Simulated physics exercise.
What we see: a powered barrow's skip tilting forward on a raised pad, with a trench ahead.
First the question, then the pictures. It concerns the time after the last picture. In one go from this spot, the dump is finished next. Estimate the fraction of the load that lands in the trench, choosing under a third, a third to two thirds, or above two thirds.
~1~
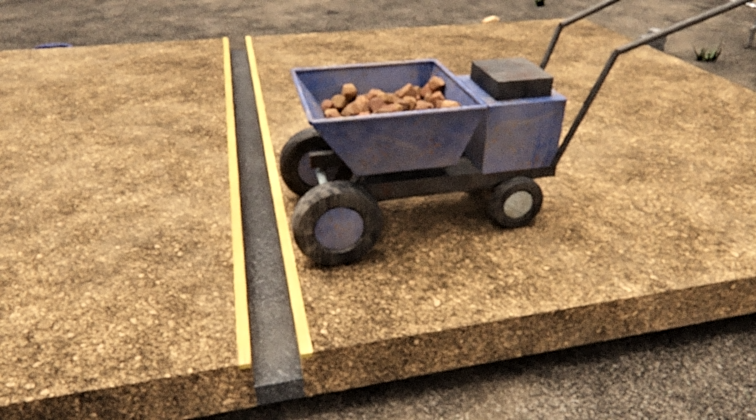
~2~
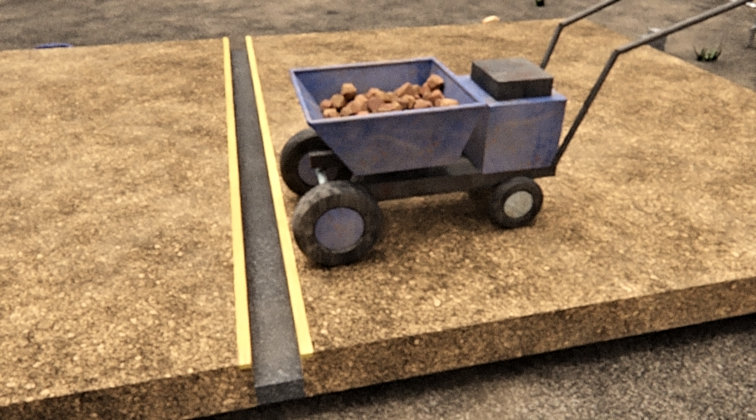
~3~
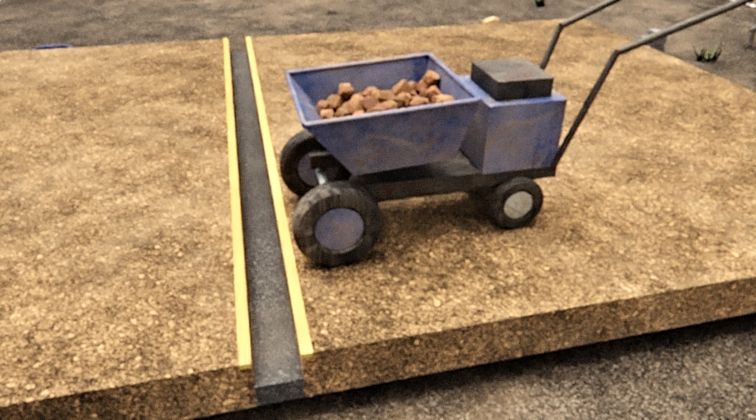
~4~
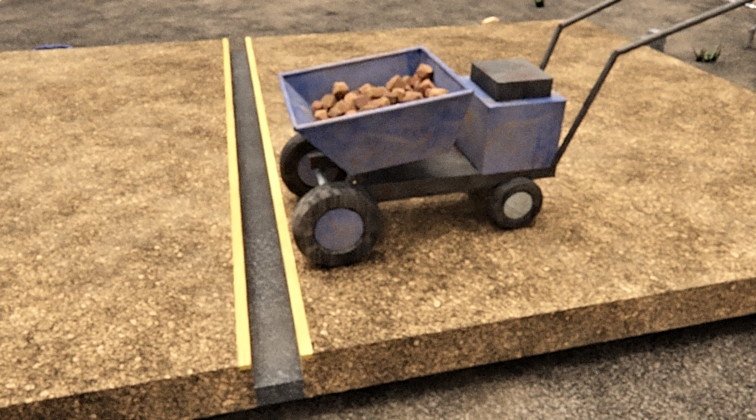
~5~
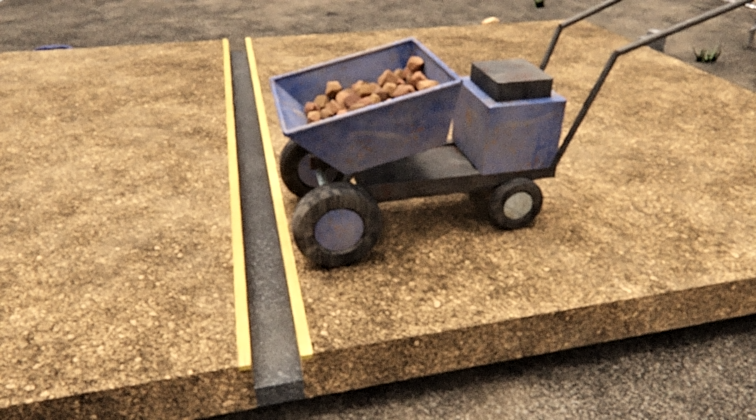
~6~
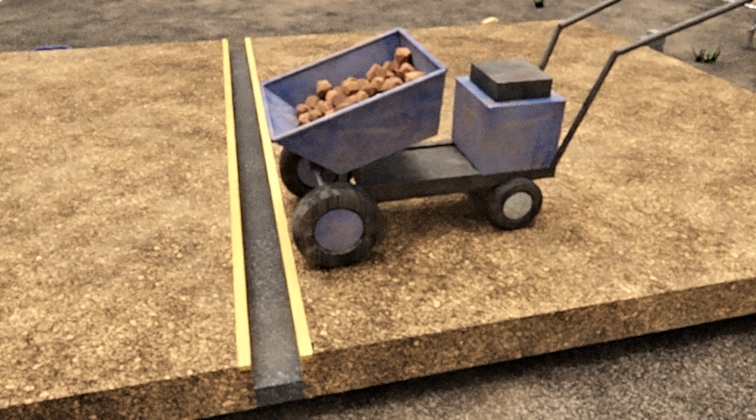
Seems like the amount in the trench is lower than a third of the load.
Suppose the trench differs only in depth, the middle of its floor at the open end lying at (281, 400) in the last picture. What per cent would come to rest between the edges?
Something like 0 %.
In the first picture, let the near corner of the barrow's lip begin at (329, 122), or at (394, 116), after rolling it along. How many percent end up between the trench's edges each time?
Okay, so the first one ends at 0 % and the second at 60 %.
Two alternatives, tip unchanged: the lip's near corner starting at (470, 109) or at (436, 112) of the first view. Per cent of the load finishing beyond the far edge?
0 % then 10 %.
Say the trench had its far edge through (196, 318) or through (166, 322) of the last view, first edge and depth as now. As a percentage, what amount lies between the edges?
Lab note: Try one about 30 %, try two about 70 %.
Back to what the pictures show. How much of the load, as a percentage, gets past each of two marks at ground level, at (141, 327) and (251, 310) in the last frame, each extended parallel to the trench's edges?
First 30 in a hundred, second 90 in a hundred.
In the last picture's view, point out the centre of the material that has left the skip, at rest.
Resting centre, last frame: Roughly (169, 241).
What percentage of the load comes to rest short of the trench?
0 %.
Just after the last frame, skip tipped steeply; every one in the skip.
A moment on, skip tipped right over; the larger part in the skip; roughly a quarter beyond it; about a tenth falling.
Further on, skip tipped right over; roughly a quarter in the skip; the larger part beyond it.
When it is over, skip tipped right over; about a tenth in the skip; not one in or heaped over the trench; the larger part beyond it.
